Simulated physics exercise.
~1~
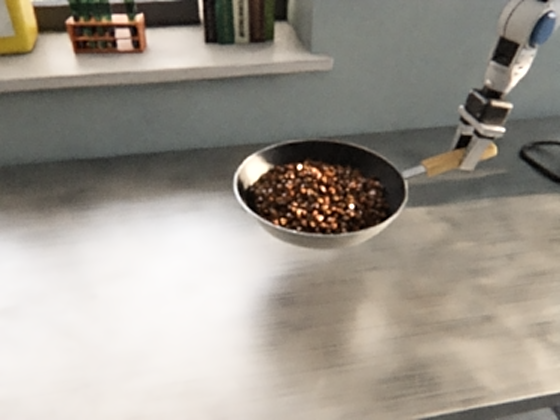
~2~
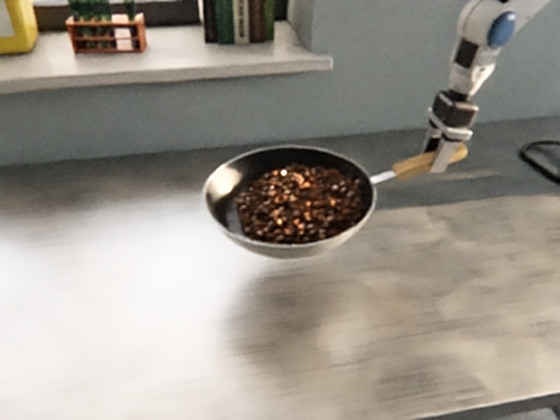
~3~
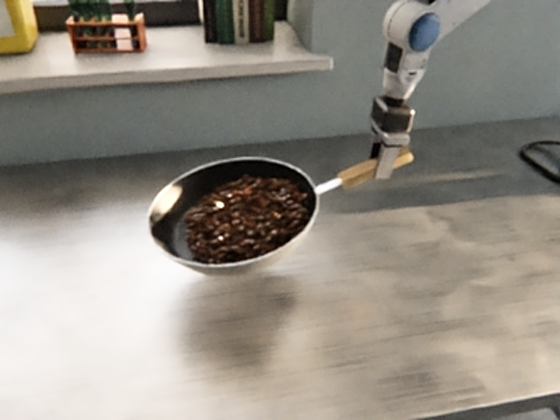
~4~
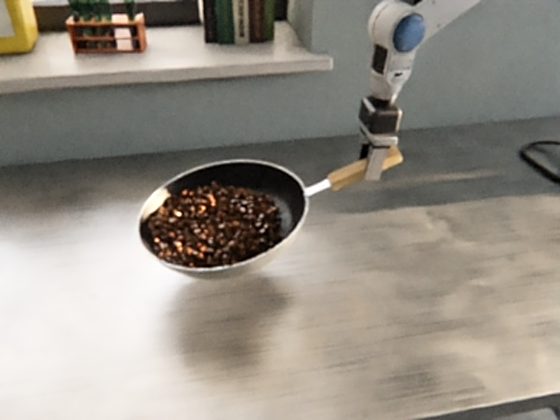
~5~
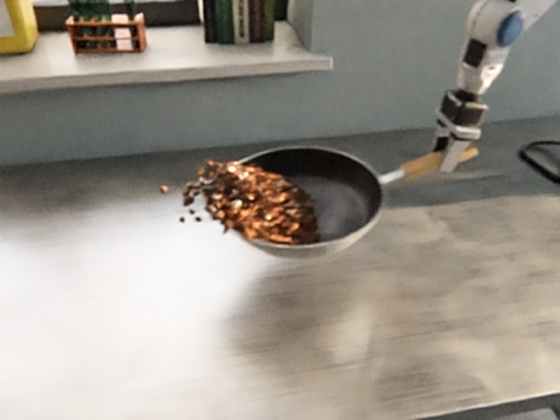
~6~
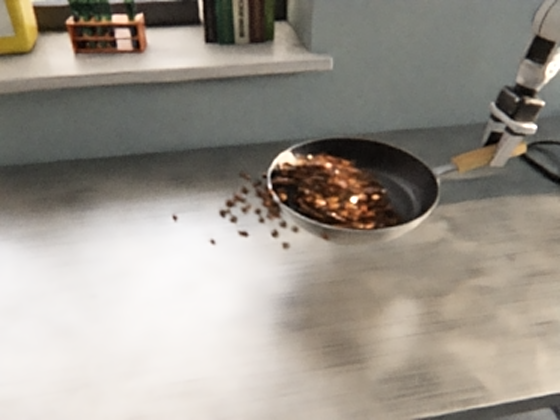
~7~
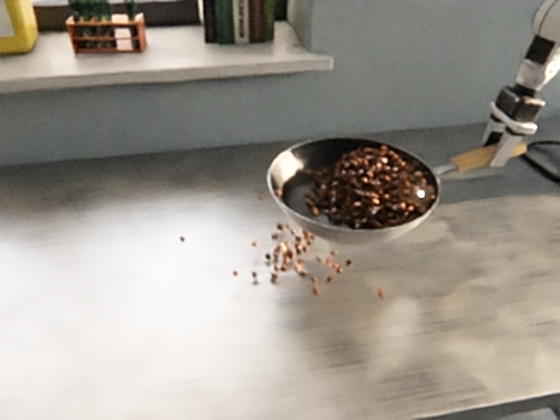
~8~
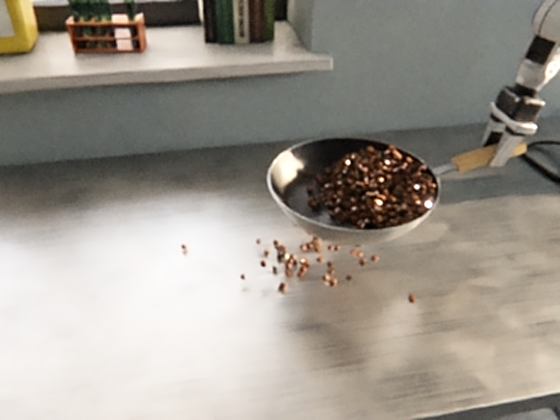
In this clip, a robotic arm carries a frying pan of small brown pellets left above a table, then swings it back right, sending some over the left rim. The pan stops level, still holding most pellets, while the spilled ones lie scattered on the tabletop.
